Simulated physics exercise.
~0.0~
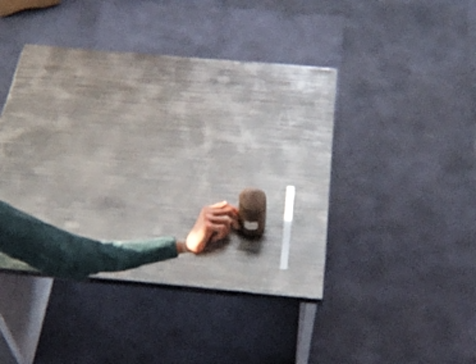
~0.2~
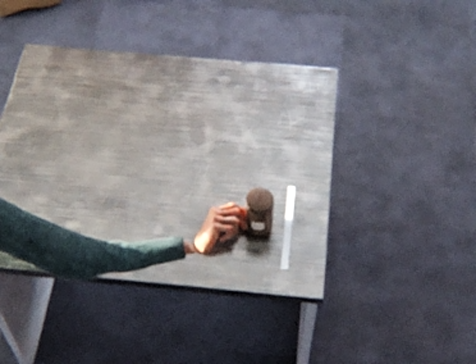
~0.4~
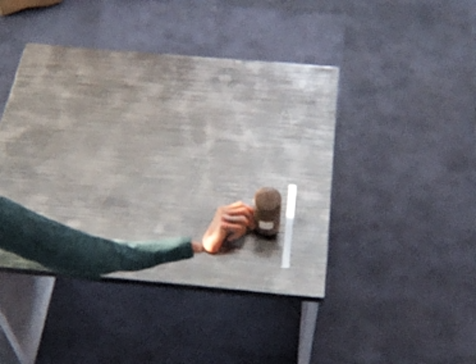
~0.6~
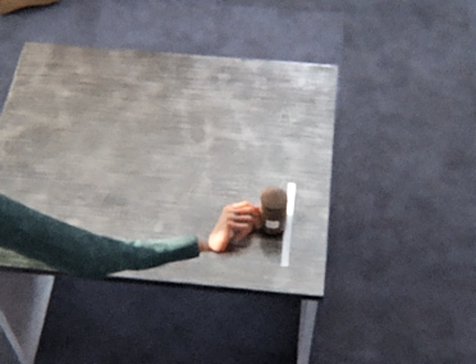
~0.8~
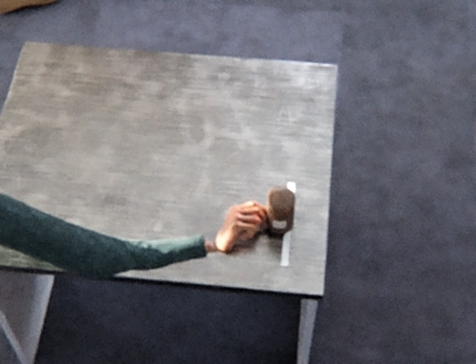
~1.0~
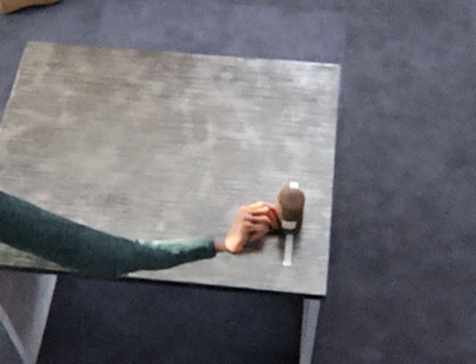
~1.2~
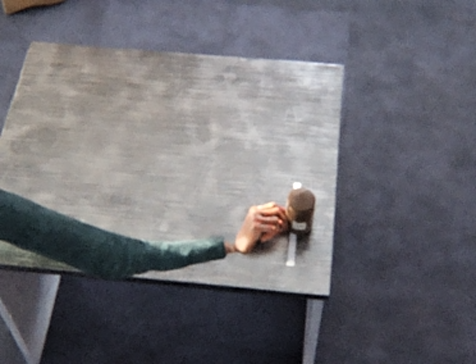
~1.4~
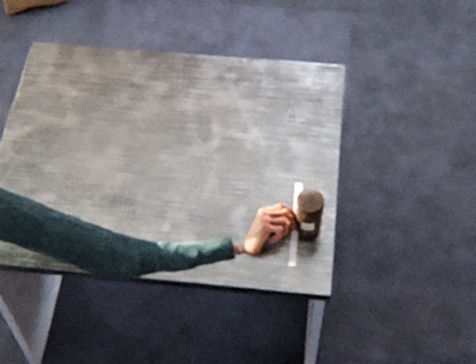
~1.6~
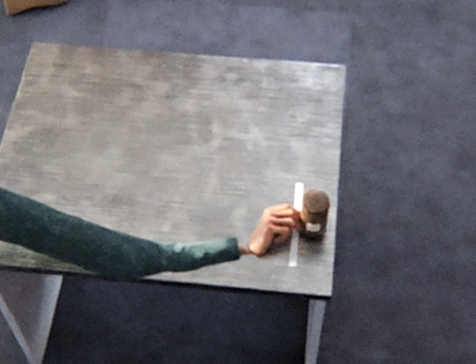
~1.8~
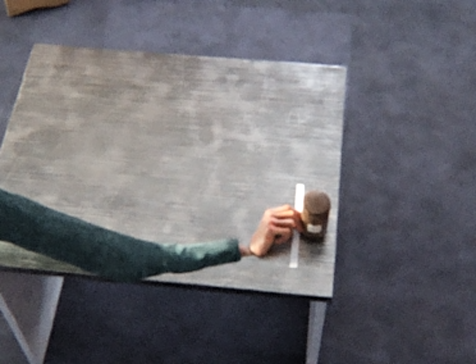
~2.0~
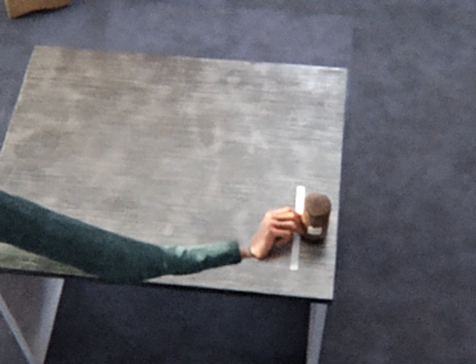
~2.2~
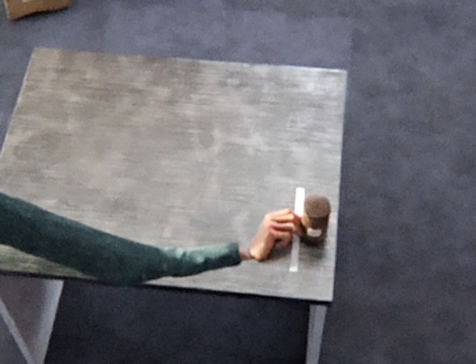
At first, a hand at the end of a green-sleeved arm reaches in from the left and touches a small brown jar on a grey tabletop, just left of a strip of white tape. The fingers push the upright jar steadily to the right, toward the tape. The jar reaches the strip and passes over it, with the hand following close behind. Once the fingertips have just crossed the tape, the pushing stops. The jar ends up standing still near the table's right edge, still on top, with the hand resting beside it.
